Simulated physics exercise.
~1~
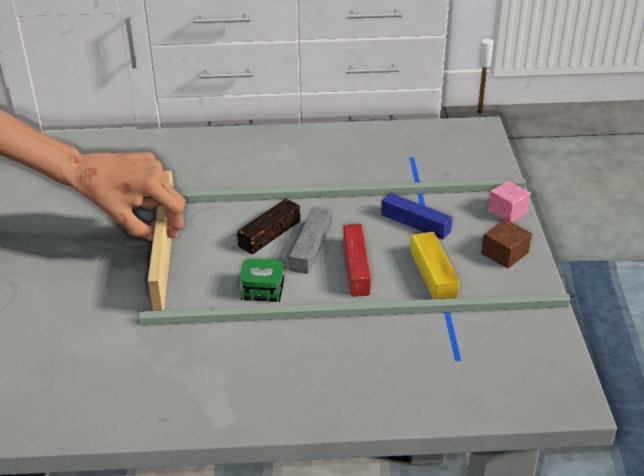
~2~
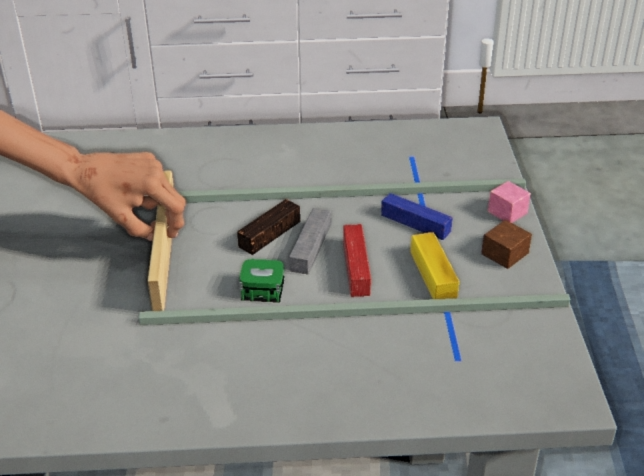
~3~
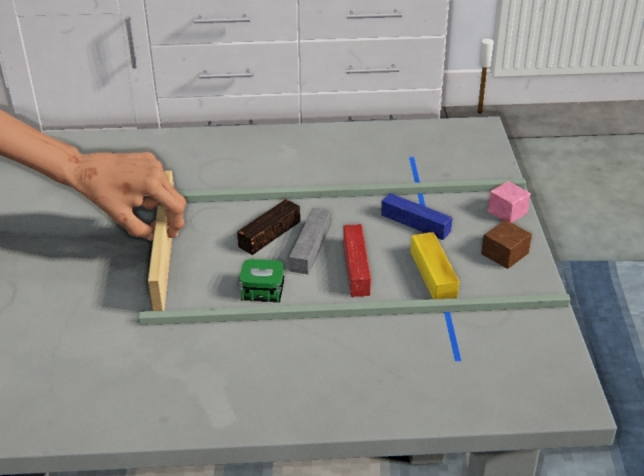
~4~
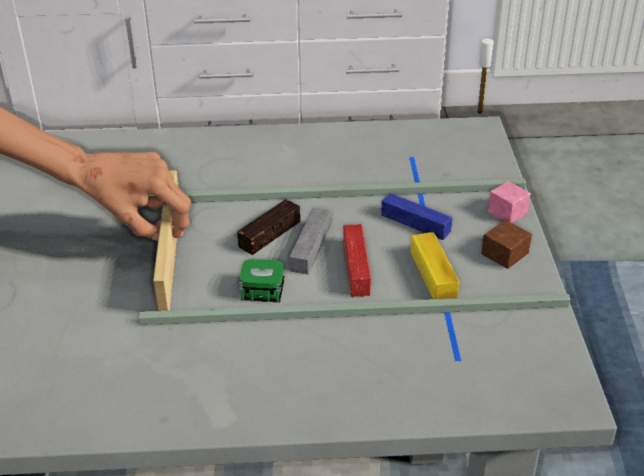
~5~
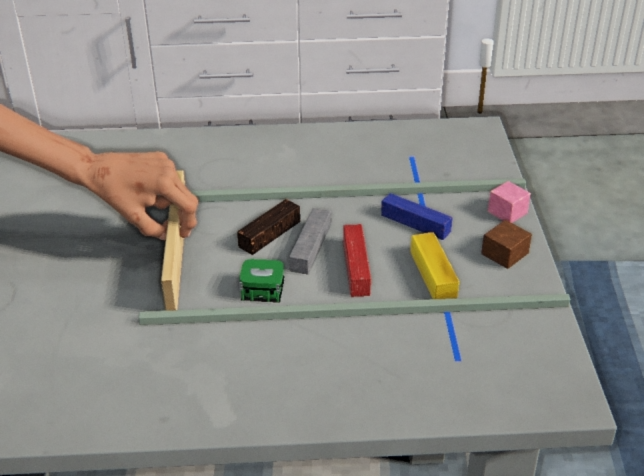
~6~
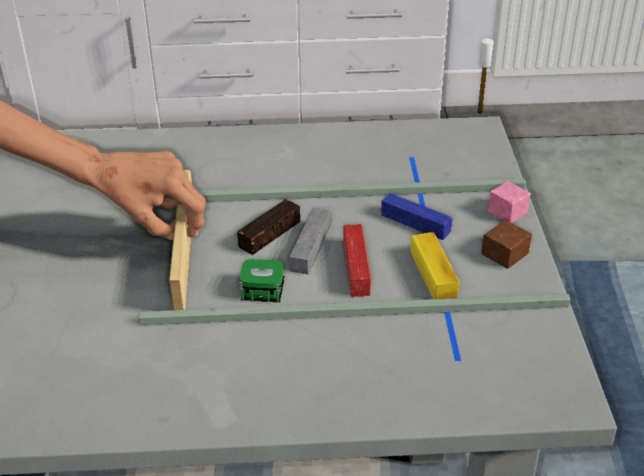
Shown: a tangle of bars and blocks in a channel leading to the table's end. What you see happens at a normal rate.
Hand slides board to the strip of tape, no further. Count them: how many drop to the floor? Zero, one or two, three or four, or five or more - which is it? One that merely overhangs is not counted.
Falls come to nothing.
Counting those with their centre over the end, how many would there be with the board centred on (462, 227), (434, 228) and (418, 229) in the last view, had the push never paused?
It would be 1, 0 and 0.
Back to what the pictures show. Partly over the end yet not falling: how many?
Counting them gives 1.
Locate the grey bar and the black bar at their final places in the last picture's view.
Positions - first (461, 233), then (437, 215).
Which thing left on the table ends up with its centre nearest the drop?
It's the brown block that is foremost.
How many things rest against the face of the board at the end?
2.
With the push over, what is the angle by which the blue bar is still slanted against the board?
It sits some 40° out of line.
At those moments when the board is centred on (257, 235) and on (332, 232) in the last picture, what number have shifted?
Answer - first 2, then 4.
Soon after, none off yet; pink block at rest near (509, 202); brown block at rest near (507, 244); yellow stick at rest near (434, 266).
In the end, the number that fall off is zero.
